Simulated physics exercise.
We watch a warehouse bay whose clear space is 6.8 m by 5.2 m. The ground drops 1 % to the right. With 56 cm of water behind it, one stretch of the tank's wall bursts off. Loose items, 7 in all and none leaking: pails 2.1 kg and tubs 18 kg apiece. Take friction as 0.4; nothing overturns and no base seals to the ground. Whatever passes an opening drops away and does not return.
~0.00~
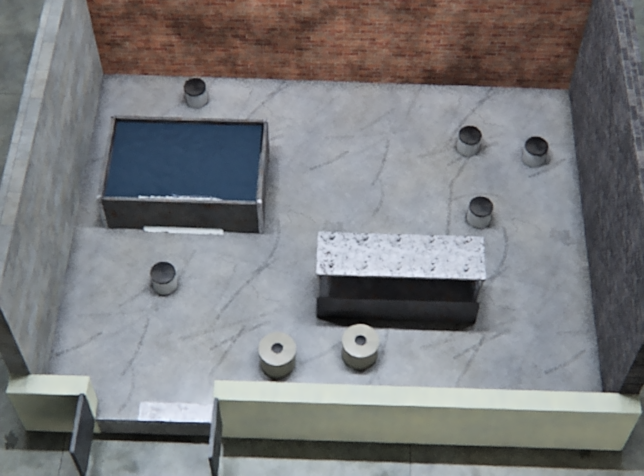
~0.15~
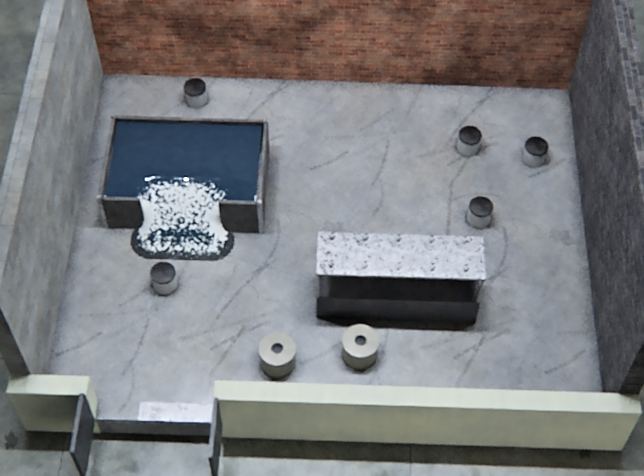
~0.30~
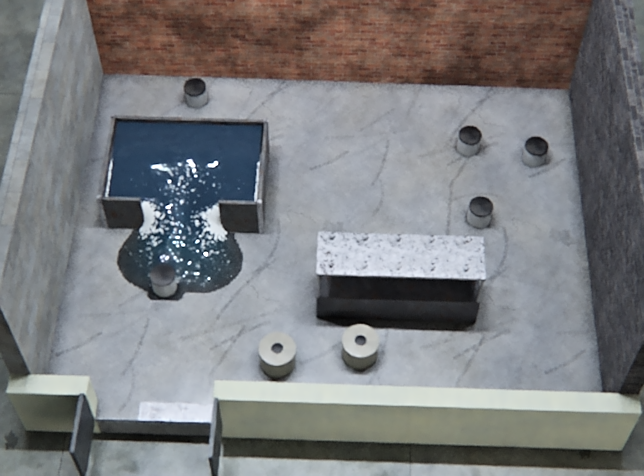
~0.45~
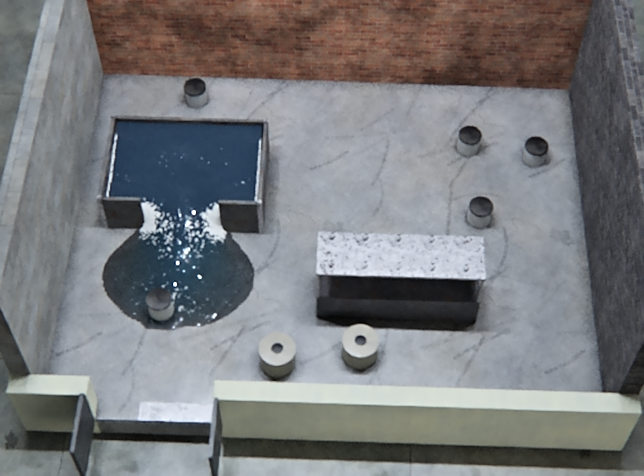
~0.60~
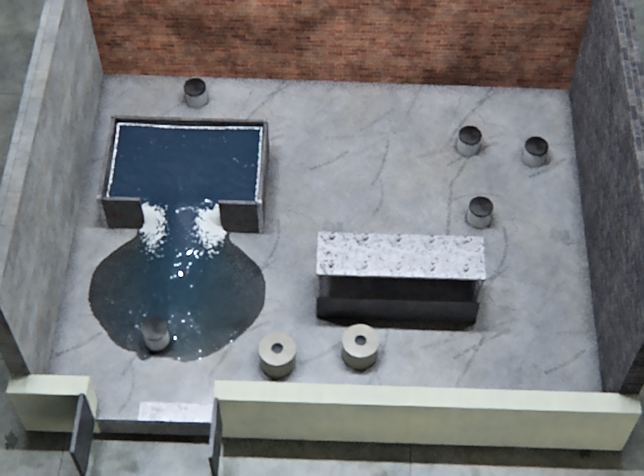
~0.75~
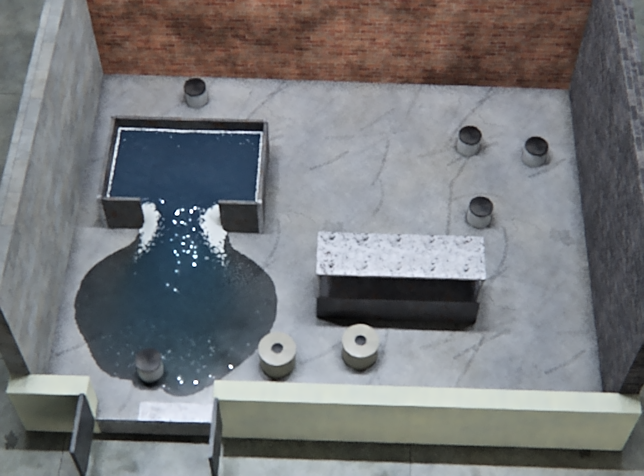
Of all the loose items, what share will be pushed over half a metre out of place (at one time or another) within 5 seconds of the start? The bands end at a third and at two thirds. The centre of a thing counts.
It is under a third.
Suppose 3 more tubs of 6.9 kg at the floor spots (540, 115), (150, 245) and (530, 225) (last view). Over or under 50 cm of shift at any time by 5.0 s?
In turn: Less, past it, short of it.
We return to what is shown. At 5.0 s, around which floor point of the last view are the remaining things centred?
Near (412, 220).
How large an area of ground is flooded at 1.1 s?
About 9.0 m2.
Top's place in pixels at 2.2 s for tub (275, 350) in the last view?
Around (319, 364).
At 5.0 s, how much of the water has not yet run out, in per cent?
Some 64 per cent remains.
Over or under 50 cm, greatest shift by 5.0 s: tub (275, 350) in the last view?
It is past it.
After 1.1 s 1 of 7 are over 50 cm from their spots; 0 afloat.
After 2.2 s 2 of 7 are over 50 cm from their spots; 0 afloat.
After 3.5 s 2 of 7 are over 50 cm from their spots; 0 afloat.
After 5.0 s 2 of 7 are over 50 cm from their spots, and 2 have been at some point; 0 afloat.
